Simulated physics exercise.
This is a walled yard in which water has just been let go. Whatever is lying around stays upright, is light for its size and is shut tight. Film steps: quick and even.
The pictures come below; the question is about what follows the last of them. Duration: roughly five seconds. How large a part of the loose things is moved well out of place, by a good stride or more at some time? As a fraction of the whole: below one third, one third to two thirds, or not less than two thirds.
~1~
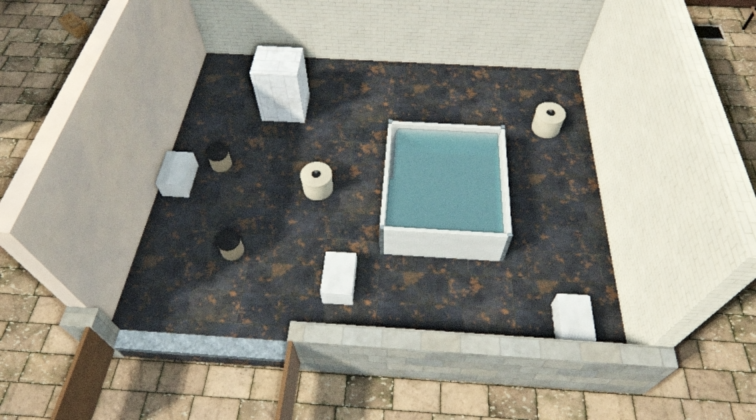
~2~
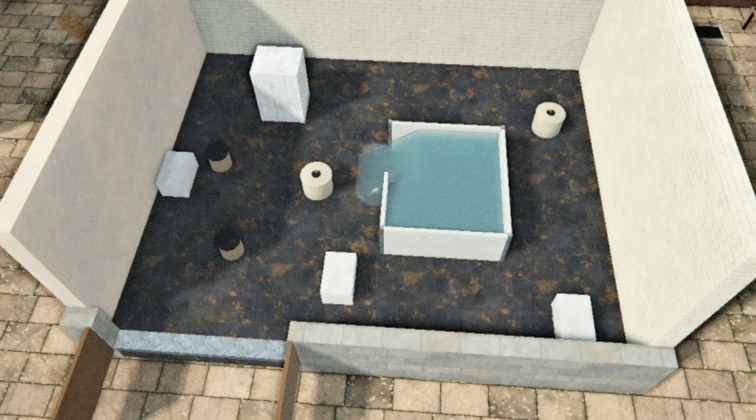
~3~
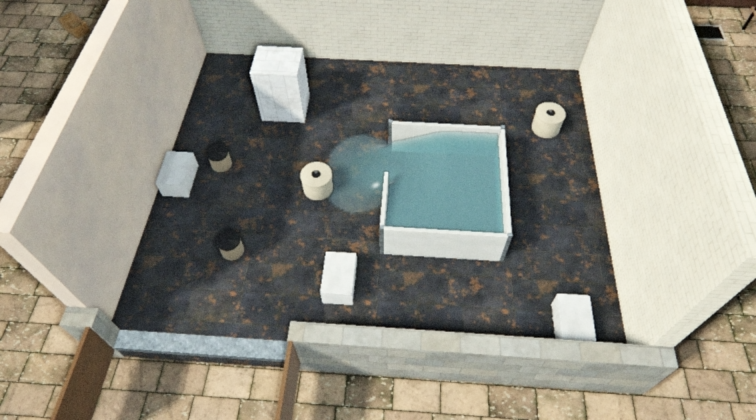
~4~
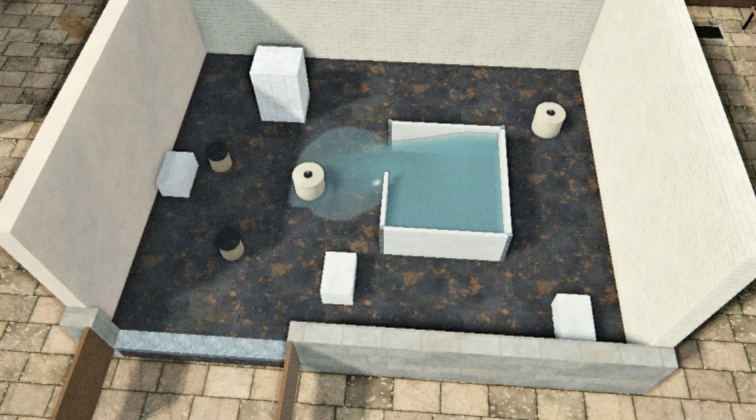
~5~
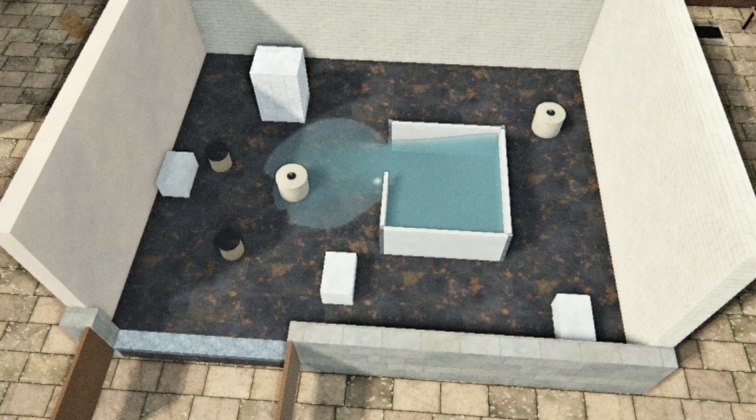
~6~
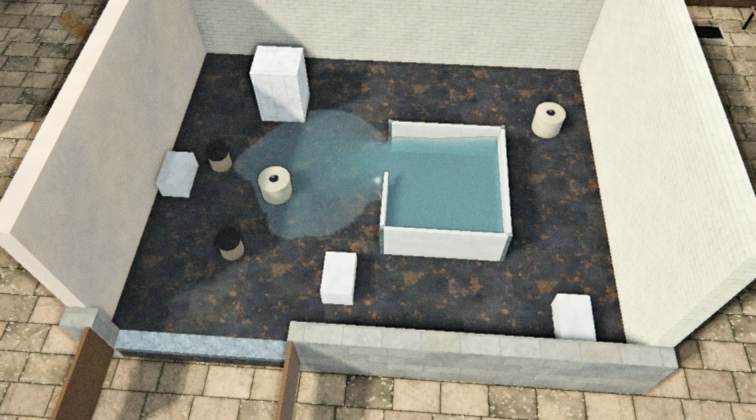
I expect the share pushed well aside to be a third to two thirds.
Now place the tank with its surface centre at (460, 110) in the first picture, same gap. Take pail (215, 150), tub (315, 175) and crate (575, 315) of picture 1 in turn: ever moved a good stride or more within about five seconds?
Object by object: Over the mark, below the mark, below the mark.
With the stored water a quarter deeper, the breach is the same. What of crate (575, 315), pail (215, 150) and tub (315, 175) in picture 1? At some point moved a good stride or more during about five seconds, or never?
Going through them in turn, I'd say never got there, then got there, then got there.
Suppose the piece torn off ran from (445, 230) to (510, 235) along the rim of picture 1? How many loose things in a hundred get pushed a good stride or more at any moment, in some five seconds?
That should be close to 10 percent.
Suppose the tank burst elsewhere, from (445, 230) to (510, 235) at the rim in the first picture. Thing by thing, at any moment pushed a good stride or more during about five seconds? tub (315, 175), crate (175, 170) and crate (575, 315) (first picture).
First stays short of it, second stays short of it, third covers that distance.
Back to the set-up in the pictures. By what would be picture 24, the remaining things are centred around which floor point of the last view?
Roughly (318, 247).
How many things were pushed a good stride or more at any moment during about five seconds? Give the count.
I make it 3 in total.
A moment on, 1 of 7 are well off their spots; 0 afloat.
Next, 2 of 7 are well off their spots; 2 afloat.
Later, 3 of 7 are well off their spots; 3 afloat.
In the end, 3 of 7 are well off their spots, and 3 have been at some point; 1 afloat.
